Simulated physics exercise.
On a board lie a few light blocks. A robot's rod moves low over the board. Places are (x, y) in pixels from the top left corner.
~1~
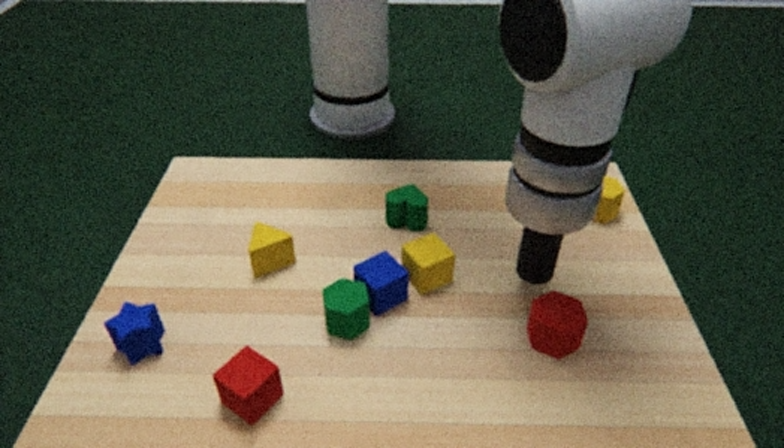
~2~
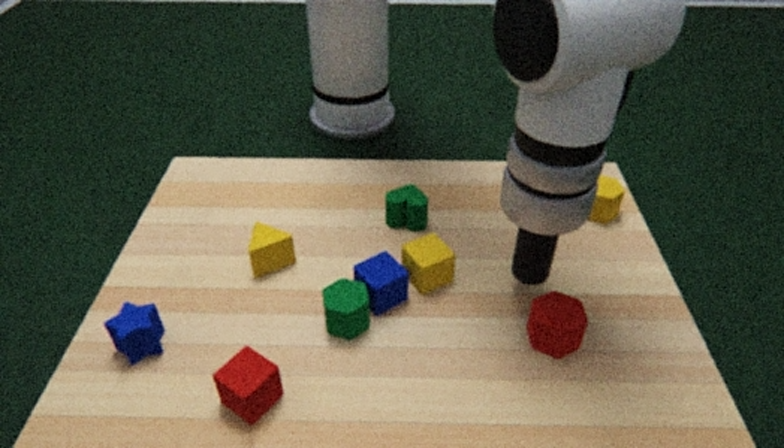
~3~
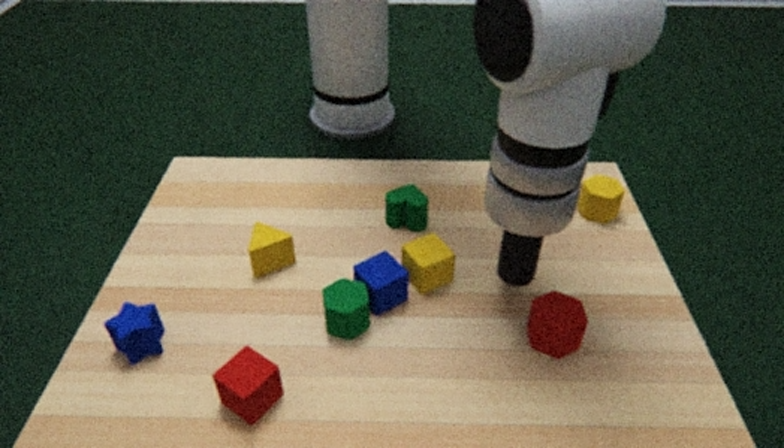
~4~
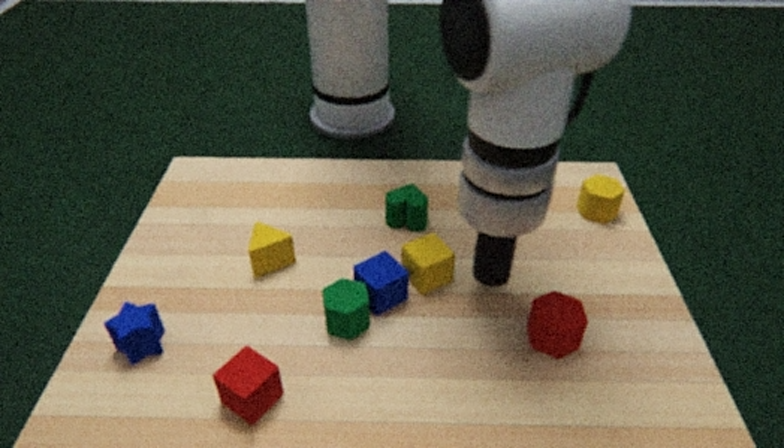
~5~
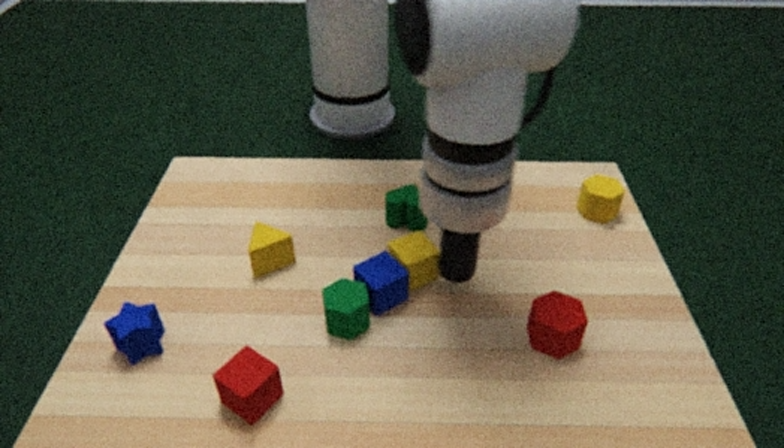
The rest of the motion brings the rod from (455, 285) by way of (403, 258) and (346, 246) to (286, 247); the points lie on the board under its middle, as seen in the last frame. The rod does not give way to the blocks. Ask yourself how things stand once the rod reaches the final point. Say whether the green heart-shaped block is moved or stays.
If the rod follows that path, the green heart-shaped block stays in its place.
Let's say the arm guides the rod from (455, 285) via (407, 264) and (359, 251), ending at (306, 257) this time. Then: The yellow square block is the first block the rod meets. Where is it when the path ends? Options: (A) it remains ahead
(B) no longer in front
Answer: A.
On the path given first. One third of the way, rod at (403, 244); blue square block at (375, 269), turned 20° anticlockwise; yellow square block at (366, 237), turned 65° anticlockwise.
Two thirds of the way, rod at (345, 233); blue square block at (375, 269), turned 20° anticlockwise; yellow square block at (322, 241).
At the end, rod at (283, 234); yellow triangular piece at (257, 238); blue square block at (375, 269), turned 20° anticlockwise; green heart-shaped block not moved; yellow square block at (314, 244), turned 150° anticlockwise.
